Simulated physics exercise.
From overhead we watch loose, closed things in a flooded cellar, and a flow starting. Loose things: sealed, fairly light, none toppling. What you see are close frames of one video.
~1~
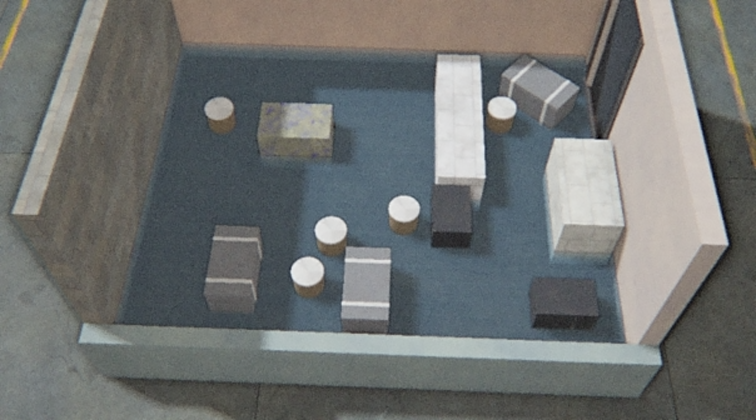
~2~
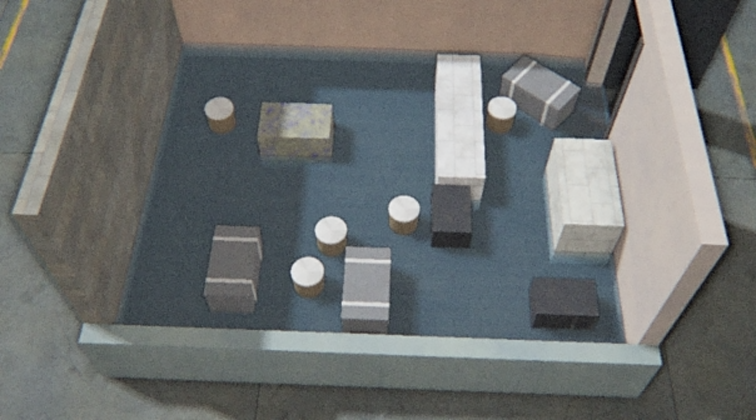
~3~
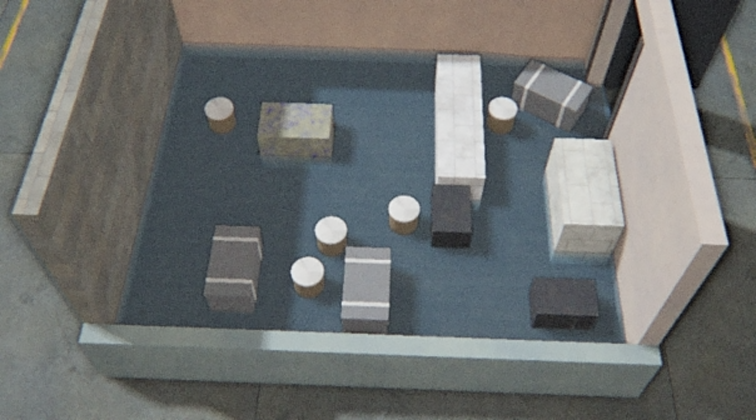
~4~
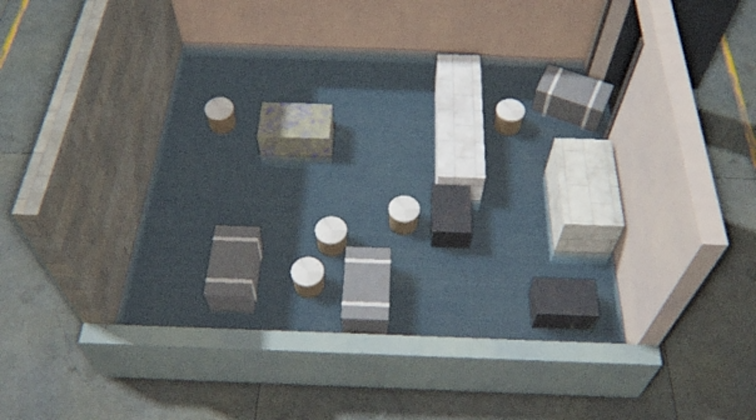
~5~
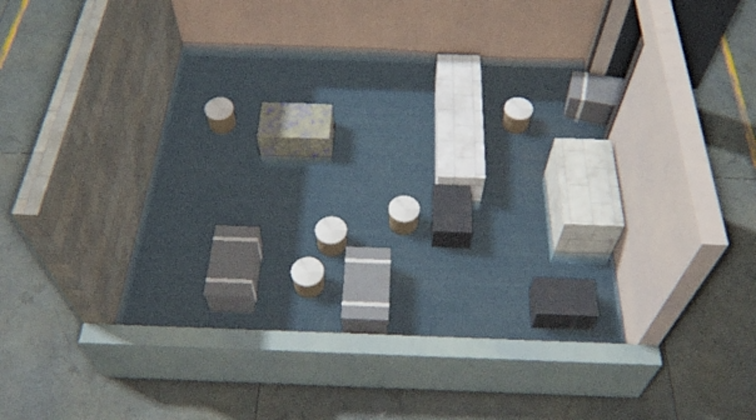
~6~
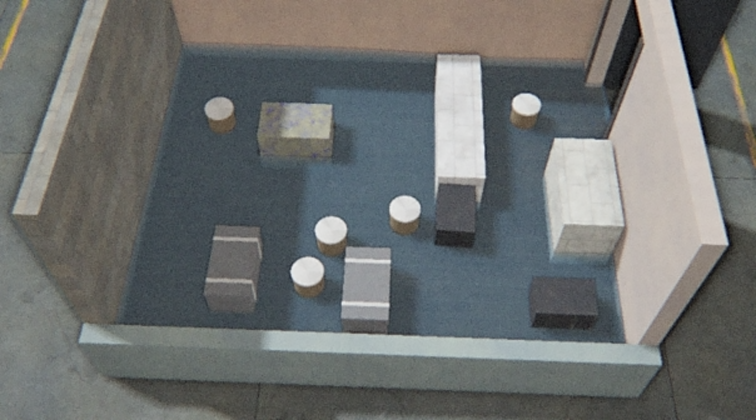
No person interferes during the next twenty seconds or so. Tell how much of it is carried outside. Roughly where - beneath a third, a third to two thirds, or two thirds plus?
Roughly a third to two thirds.
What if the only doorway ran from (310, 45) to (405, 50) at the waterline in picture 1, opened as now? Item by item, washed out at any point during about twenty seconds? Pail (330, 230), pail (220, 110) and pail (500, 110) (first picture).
Sequentially, I'd put it as swept away, swept away, not lost.
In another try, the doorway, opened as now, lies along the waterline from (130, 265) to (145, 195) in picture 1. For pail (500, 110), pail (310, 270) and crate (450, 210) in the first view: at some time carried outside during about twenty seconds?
The first doesn't get out, the second makes it out, the last doesn't get out.
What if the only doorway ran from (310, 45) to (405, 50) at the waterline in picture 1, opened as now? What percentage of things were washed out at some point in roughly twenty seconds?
I'd say around 40 percent.
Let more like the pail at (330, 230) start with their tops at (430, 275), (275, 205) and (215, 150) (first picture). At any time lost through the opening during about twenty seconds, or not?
In order: Exits; never exits; never exits.
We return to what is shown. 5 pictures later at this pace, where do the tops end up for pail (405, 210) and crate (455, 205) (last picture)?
First top about at (434, 209); second top about at (513, 197).
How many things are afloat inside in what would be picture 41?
The total is 6.
A moment on, 2 of 10 are out; 8 afloat.
Next, 3 of 10 are out; 7 afloat.
Later, 4 of 10 are out; 6 afloat.
In the end, 5 of 10 are out; 5 afloat.
